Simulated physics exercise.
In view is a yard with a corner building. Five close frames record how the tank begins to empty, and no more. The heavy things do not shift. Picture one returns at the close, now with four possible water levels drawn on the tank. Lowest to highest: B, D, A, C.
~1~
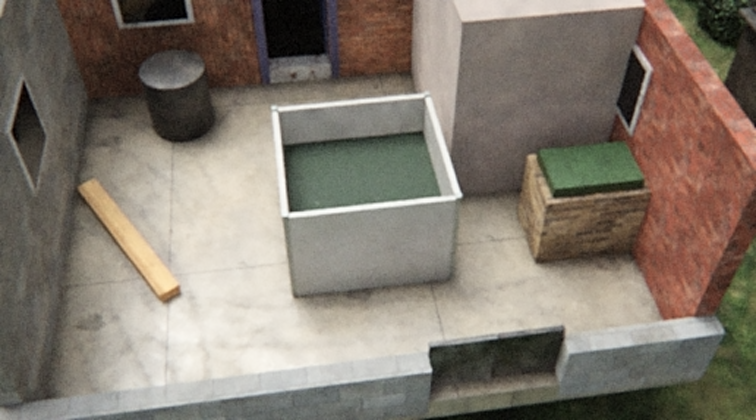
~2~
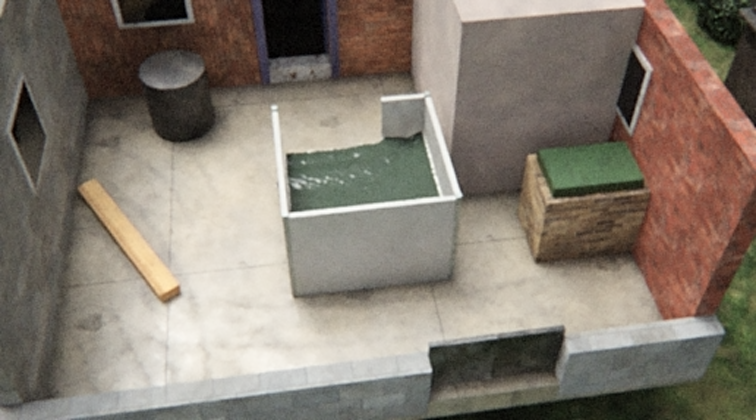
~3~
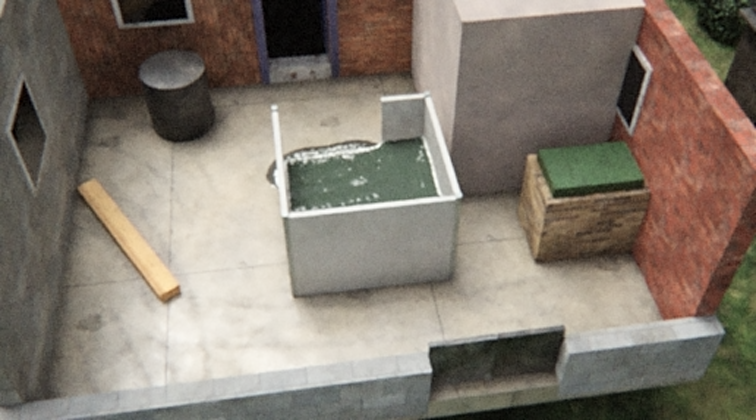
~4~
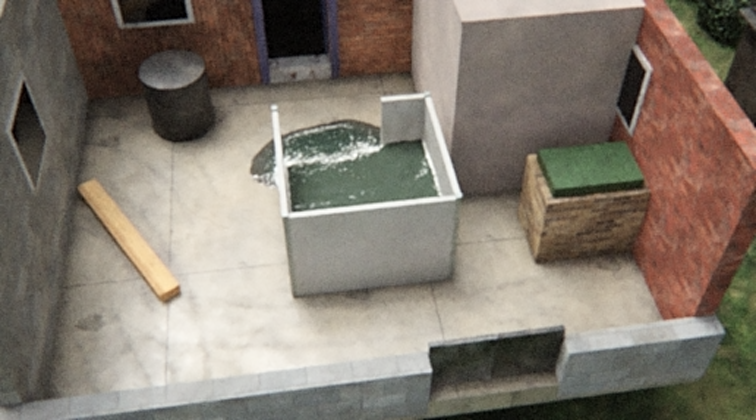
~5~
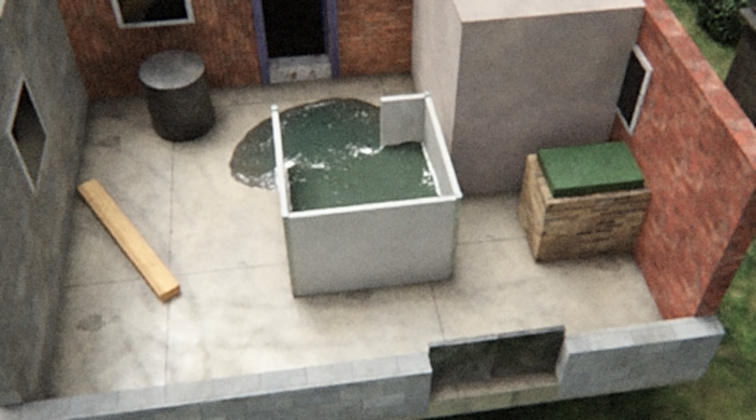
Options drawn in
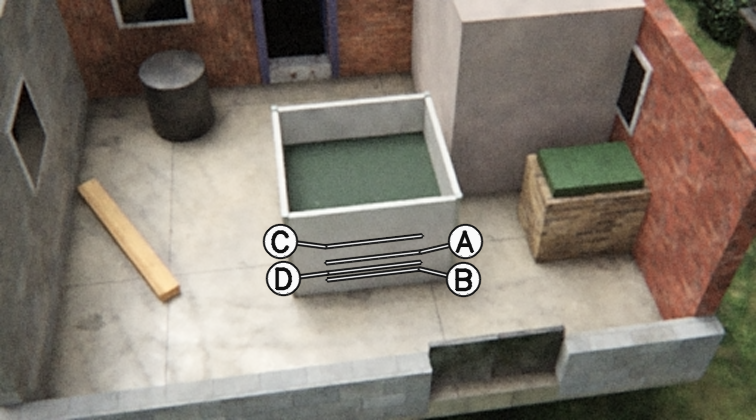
Green water pouring out through the open back of a pale square tank, spreading across the paved yard behind and leftward.
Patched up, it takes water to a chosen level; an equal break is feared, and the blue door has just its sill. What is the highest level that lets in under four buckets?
Level A.
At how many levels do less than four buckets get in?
Three of them.
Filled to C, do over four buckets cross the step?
Yes, it does.
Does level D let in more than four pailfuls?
No.
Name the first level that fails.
C.
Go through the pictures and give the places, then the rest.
Water in the tank at rest, its middle at (362, 185); foot of the blue doorway at (301, 80); shut gate at (496, 340).
Water covers 1 % of the ground, its front hidden from here.
Water covers 4 % of the ground, its front hidden from here.
Water covers 7 % of the ground, its front hidden from here.
Water covers 13 % of the ground, its front hidden from here.
On the marked copy, A at (373, 257); B at (374, 274); C at (373, 241); D at (374, 267); from the bottom up B, D, A, C.
With A, a bucket or two gets in.
With B, nothing gets over.
With C, about 13 bucketfuls get in.
With D, nothing gets over.
